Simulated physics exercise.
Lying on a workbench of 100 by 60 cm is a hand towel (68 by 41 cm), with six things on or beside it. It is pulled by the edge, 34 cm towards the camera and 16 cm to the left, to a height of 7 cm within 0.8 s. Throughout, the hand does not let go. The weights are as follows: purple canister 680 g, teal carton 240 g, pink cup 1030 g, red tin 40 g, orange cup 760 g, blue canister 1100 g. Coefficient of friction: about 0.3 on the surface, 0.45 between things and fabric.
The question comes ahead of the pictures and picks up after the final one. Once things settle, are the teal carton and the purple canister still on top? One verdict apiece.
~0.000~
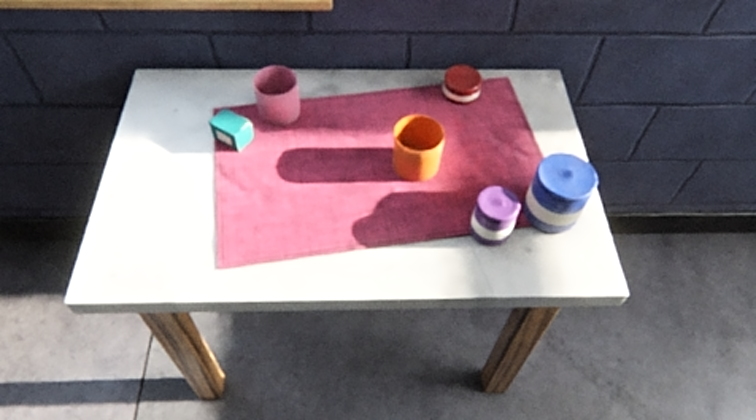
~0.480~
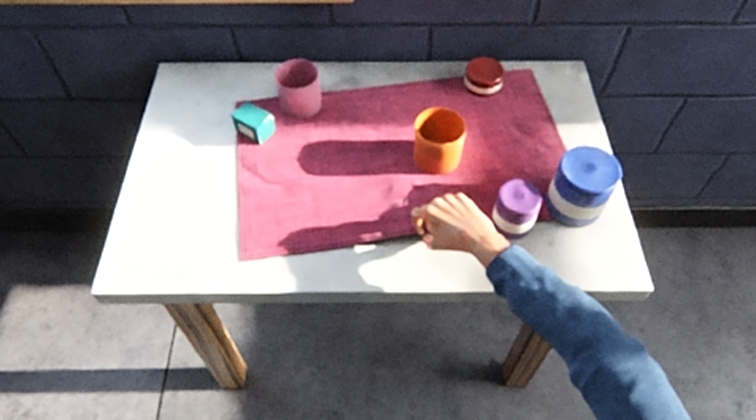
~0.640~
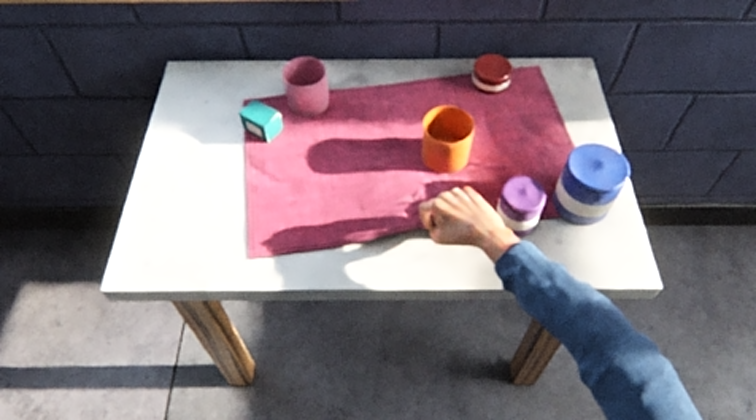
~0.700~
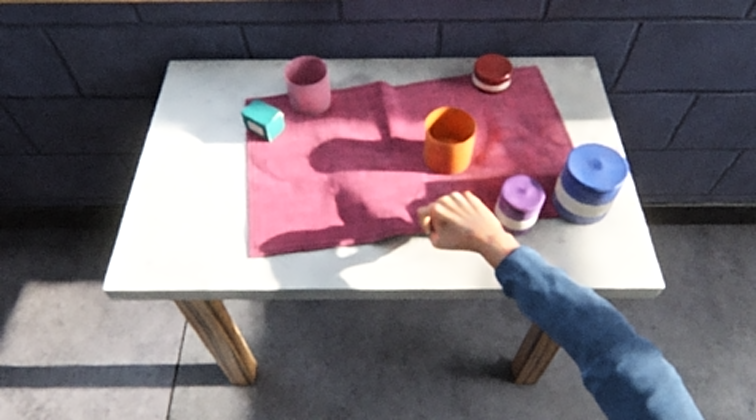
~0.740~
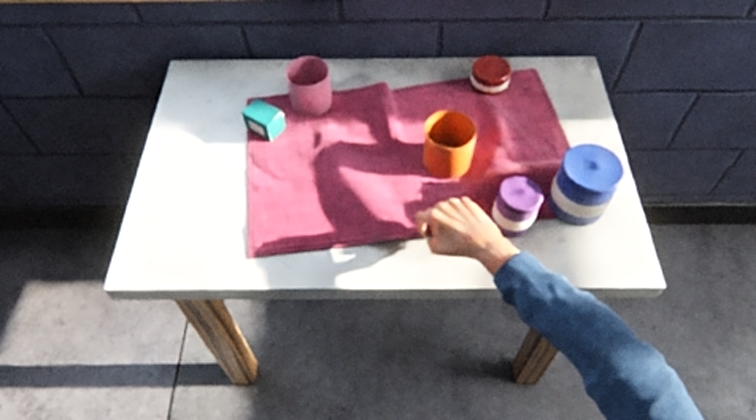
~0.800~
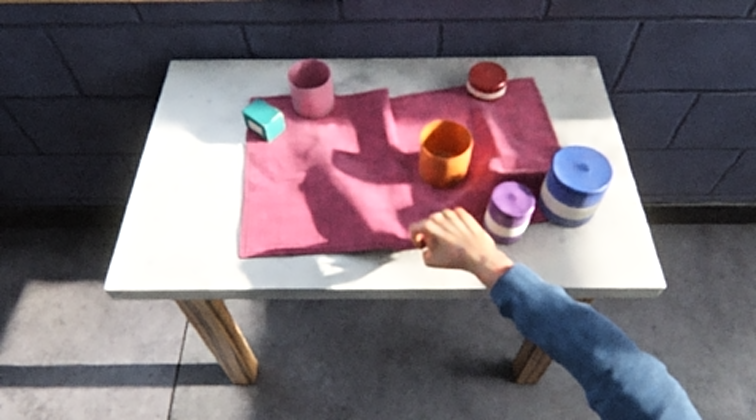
The teal carton fails to come off. The purple canister fails to stay up.
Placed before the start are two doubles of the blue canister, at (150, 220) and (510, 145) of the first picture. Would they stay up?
In order: Holds on; comes off.
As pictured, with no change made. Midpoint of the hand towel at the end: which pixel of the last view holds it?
The midpoint is close to pixel (331, 326).
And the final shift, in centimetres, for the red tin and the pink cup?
For the red tin I get 45 cm, for the pink cup 35 cm.
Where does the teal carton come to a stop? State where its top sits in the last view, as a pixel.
The top finishes roughly at pixel (271, 214) of the last view.
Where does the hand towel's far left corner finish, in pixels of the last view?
That corner comes to rest close to (290, 184) in the last view.
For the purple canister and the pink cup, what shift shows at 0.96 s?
The purple canister is 15 cm out, the pink cup 8 cm.
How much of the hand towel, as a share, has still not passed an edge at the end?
Roughly 25%.
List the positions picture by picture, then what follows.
The first frame shows teal carton (229, 121); purple canister (499, 202); hand towel corners (218, 270) (508, 78).
The second frame shows hand towel corners (241, 261) (531, 69); grip (423, 232).
The third frame shows purple canister (524, 193); hand towel corners (249, 259) (539, 66); grip (431, 227).
The fourth frame shows purple canister (523, 192); orange cup (451, 126); blue canister (598, 165); hand towel corners (250, 258) (537, 66); grip (430, 231).
The fifth frame shows purple canister (520, 193); red tin (492, 68); orange cup (451, 129); hand towel corners (248, 258) (535, 69); grip (427, 237).
The sixth frame shows teal carton (261, 111); purple canister (512, 199); hand towel corners (239, 258) (533, 78); grip (422, 248).
By 1.0 s, 100 % of the hand towel is still over the top; purple canister 13 cm off its start, teal carton 5 cm off its start, orange cup 16 cm off its start.
By 1.1 s, 85 % of the hand towel is still over the top; purple canister 22 cm off its start, teal carton 12 cm off its start, orange cup 27 cm off its start.
By 1.3 s, 65 % of the hand towel is still over the top; purple canister over the edge, teal carton 20 cm off its start at (281, 184), orange cup 37 cm off its start at (371, 280).
By 1.4 s, 40 % of the hand towel is still over the top; purple canister over the edge, teal carton 24 cm off its start, orange cup 45 cm off its start.
By 3.0 s, 25 % of the hand towel is still over the top; purple canister over the edge, teal carton 26 cm off its start at (271, 214), blue canister over the edge, orange cup over the edge.
